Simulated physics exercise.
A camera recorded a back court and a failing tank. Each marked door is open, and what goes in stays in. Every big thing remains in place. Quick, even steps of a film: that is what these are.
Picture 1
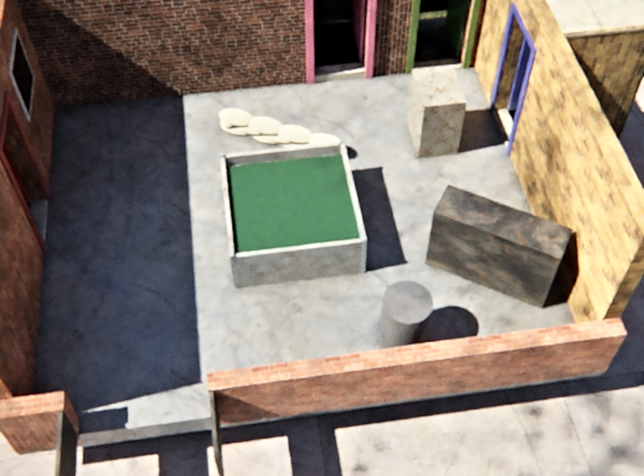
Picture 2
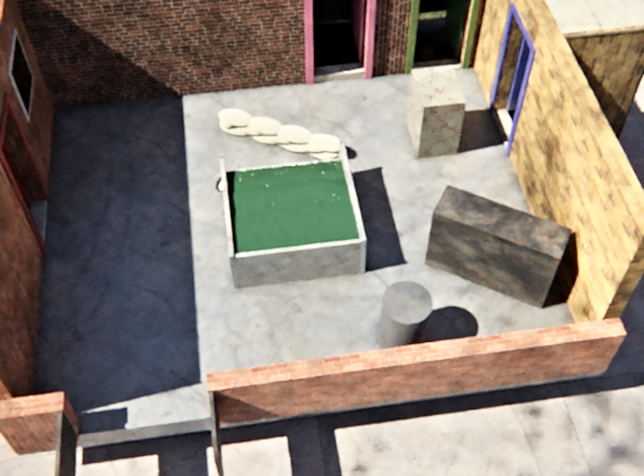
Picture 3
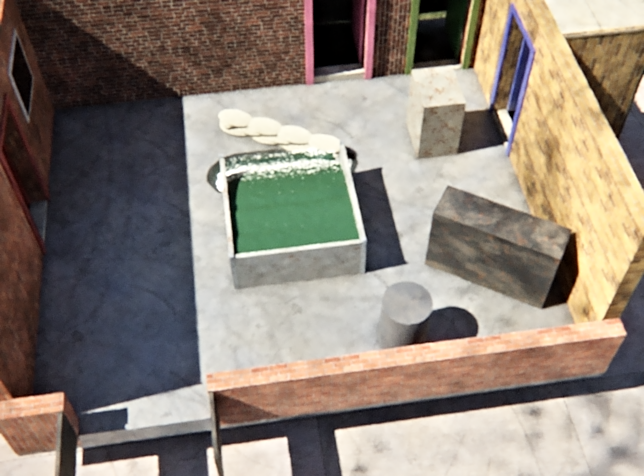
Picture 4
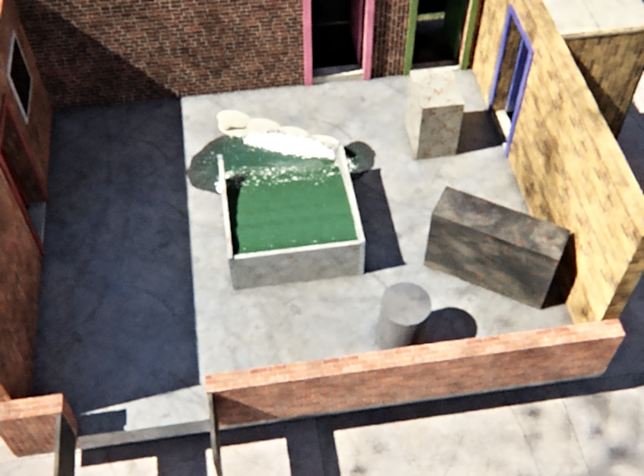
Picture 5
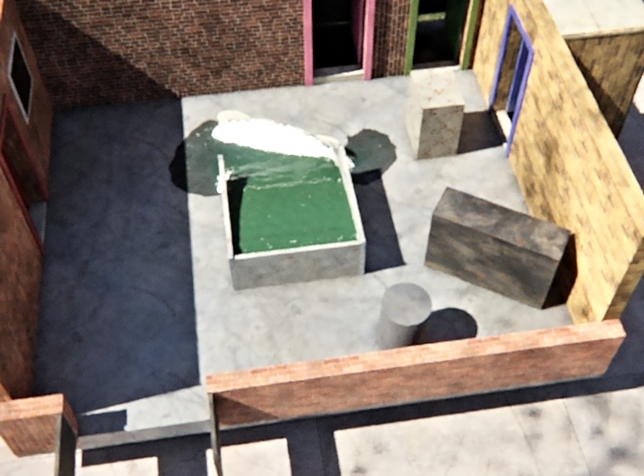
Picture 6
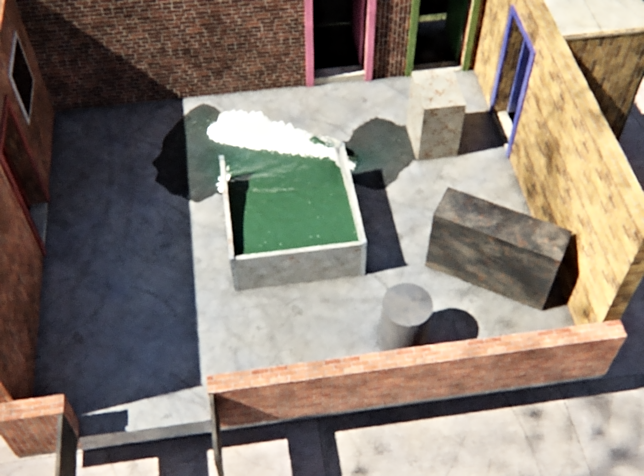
Green water bursting over the far side of an open tank, foaming white across a pale braided shape and spreading over the courtyard.
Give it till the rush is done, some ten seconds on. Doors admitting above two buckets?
Outcome: The red door is going to overshoot the allowance, the green door is going to overshoot the allowance, the pink door is going to stay inside the allowance, the blue door is going to stay inside the allowance.
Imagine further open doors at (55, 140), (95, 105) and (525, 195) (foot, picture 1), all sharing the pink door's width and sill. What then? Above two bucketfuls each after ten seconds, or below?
In order: Exceeds it, exceeds it, falls short.
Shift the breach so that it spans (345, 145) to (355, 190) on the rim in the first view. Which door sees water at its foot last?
Red door.
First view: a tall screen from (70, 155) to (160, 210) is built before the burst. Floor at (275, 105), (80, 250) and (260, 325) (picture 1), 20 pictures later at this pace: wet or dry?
Results in order: Swamped / swamped / bone-dry.
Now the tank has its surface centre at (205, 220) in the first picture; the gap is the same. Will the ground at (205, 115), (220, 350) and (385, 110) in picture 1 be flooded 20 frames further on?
Hit, spared, hit.
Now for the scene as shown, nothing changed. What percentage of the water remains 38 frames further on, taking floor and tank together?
94 % or so.
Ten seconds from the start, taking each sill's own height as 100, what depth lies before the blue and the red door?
First around 80 percent, second around 110 percent.
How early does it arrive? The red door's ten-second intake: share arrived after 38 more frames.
85 %.
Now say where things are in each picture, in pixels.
The first frame shows the open tank at (290, 200) is whole and still.
In the second frame, water pours out on the open tank's far side and has run to (221, 188).
In the third frame, the front is at (350, 160), out from the gap on the open tank's far side.
In the fourth frame, the front is at (365, 151), out from the gap on the open tank's far side.
In the fifth frame, water pours out on the open tank's far side and has run to (206, 126).
In the sixth frame, water pours out on the open tank's far side and has run to (199, 110).
A moment on, water covers 25 % of the floor; the red door not reached, the green door not reached, the pink door not reached, the blue door not reached.
Next, water covers 40 % of the floor; the red door not reached, the green door wet at the sill, nothing in, the pink door wet at the sill, nothing in, the blue door not reached.
Then, water covers 45 % of the floor; the red door over two buckets in, the green door under two buckets in, the pink door wet at the sill, nothing in, the blue door wet at the sill, nothing in.
Later, water covers 75 % of the floor; the red door over two buckets in, the green door under two buckets in, the pink door wet at the sill, nothing in, the blue door wet at the sill, nothing in.
In the end, water covers 90 % of the floor; the red door over two buckets in, the green door over two buckets in, the pink door wet at the sill, nothing in, the blue door wet at the sill, nothing in.
